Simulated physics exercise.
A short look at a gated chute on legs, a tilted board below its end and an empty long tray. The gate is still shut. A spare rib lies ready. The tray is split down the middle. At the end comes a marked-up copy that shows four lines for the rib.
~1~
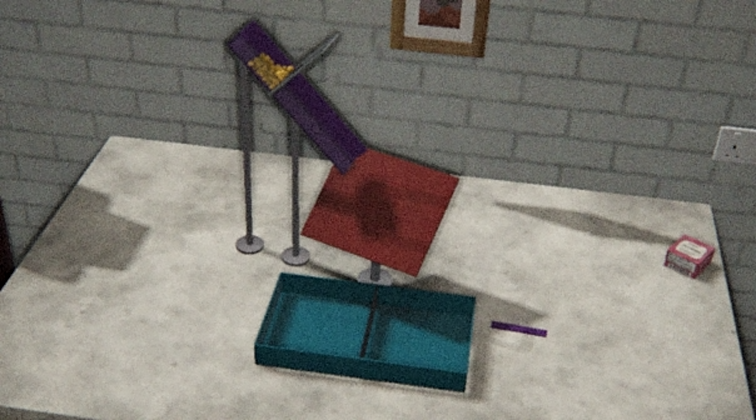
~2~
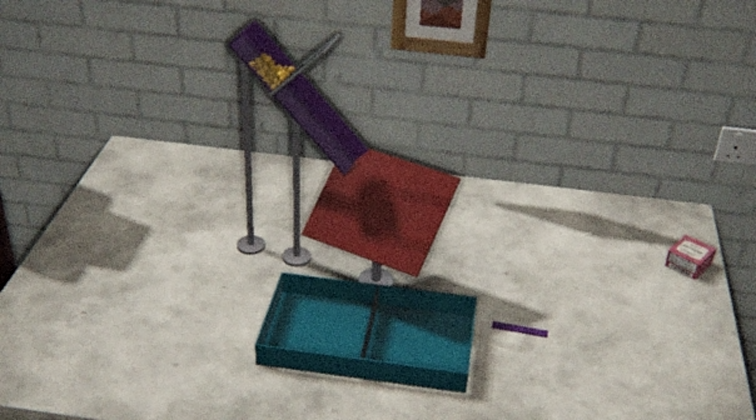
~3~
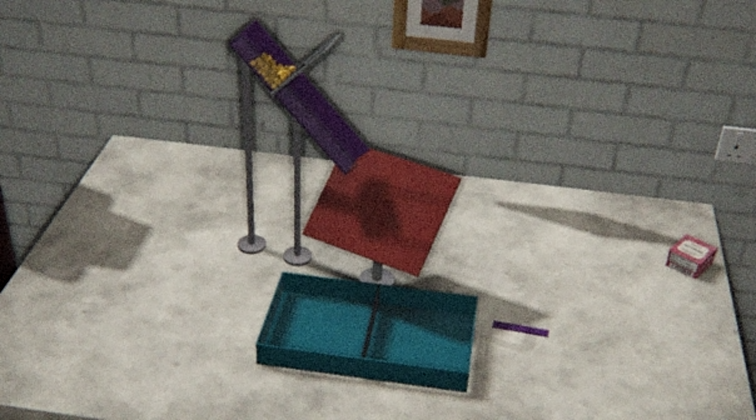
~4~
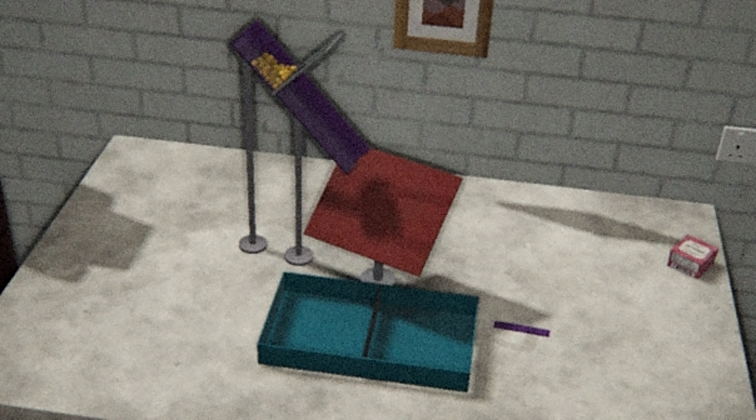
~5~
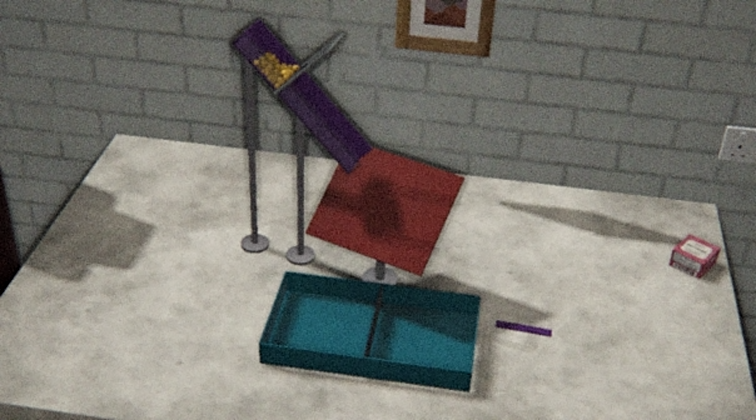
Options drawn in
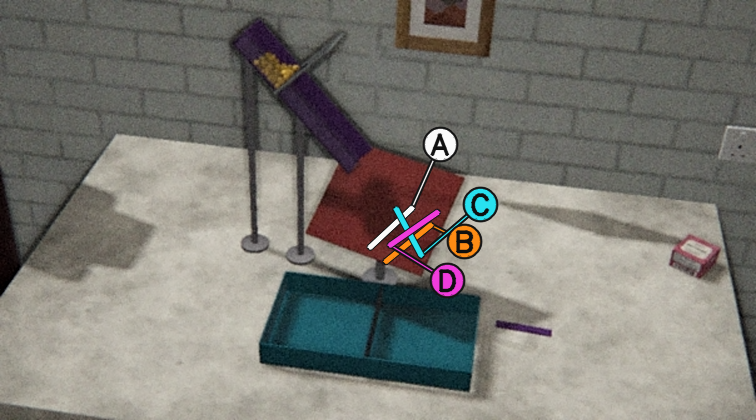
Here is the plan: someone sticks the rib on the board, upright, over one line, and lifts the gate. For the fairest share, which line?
C works best here.
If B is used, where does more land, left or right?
Left.
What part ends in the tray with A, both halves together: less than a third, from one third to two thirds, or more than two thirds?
It is more than two thirds.
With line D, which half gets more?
More lands on the left.
On the marked copy, line A from (411, 208) to (370, 247); line B from (430, 225) to (386, 261); line C from (396, 209) to (421, 255); line D from (437, 212) to (390, 245).
Choosing A, of what is caught, all but a few in the left half, a small share in the right.
Choosing B, of what is caught, all but a few in the left half, a small share in the right.
Choosing C, of what is caught, close to a third in the left half, close to two thirds in the right.
Choosing D, of what is caught, all but a few in the left half, a small share in the right.
